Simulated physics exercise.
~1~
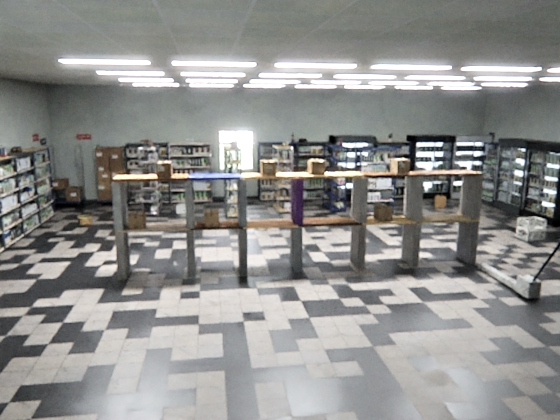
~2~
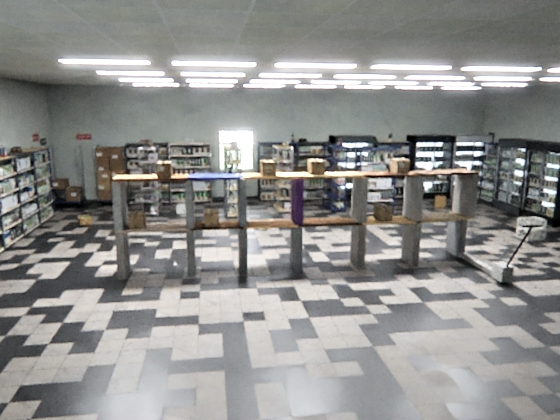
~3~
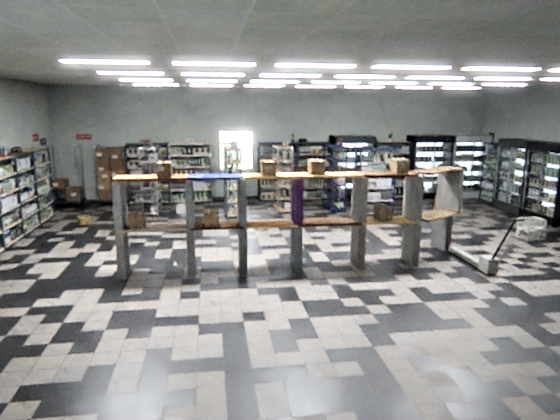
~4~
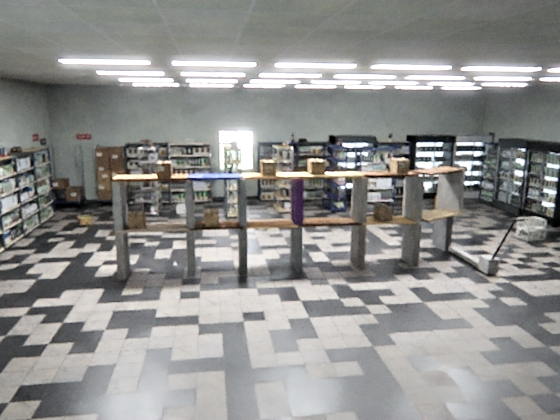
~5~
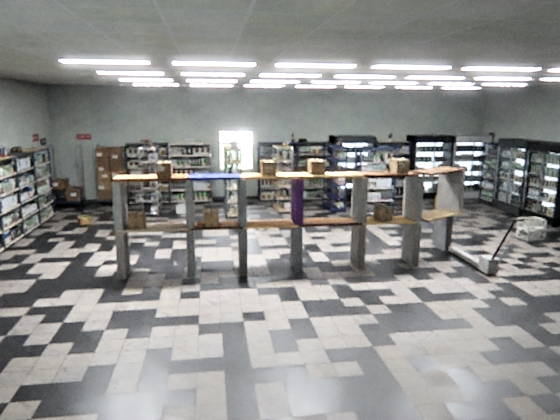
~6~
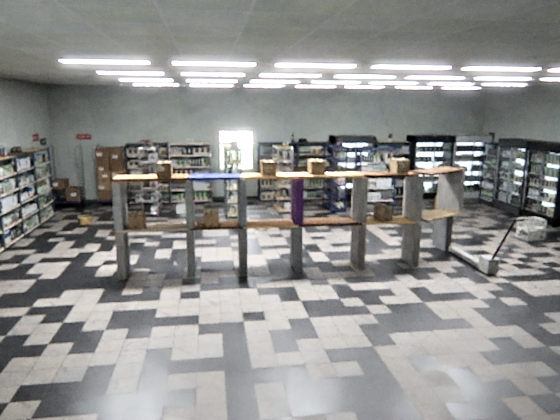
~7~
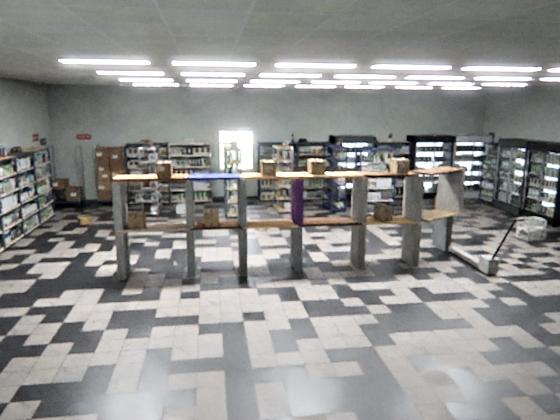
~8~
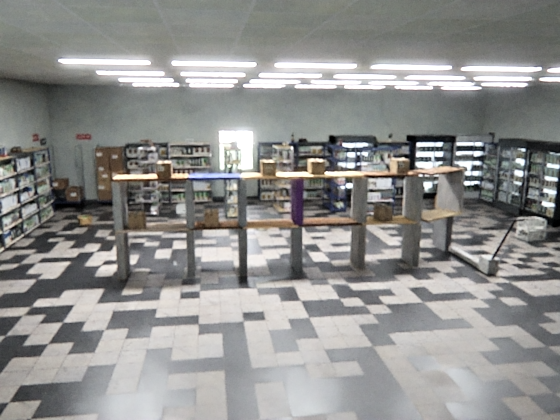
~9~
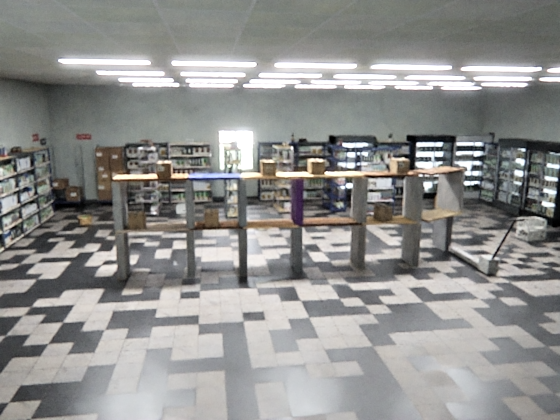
At first, a long two-tier row of shelving, made of boards laid across grey uprights with a few cartons on them, stands on a patterned floor in a room lined with stocked shelves. One board is blue and one upright is purple, and a narrow floor jack waits near the right end. The jack moves left and away, pushing the base of the end upright, which shifts and leans slightly. The jack then stops against it. The boards at that end stay up, and the whole row remains standing, with the purple upright and blue board unmoved.
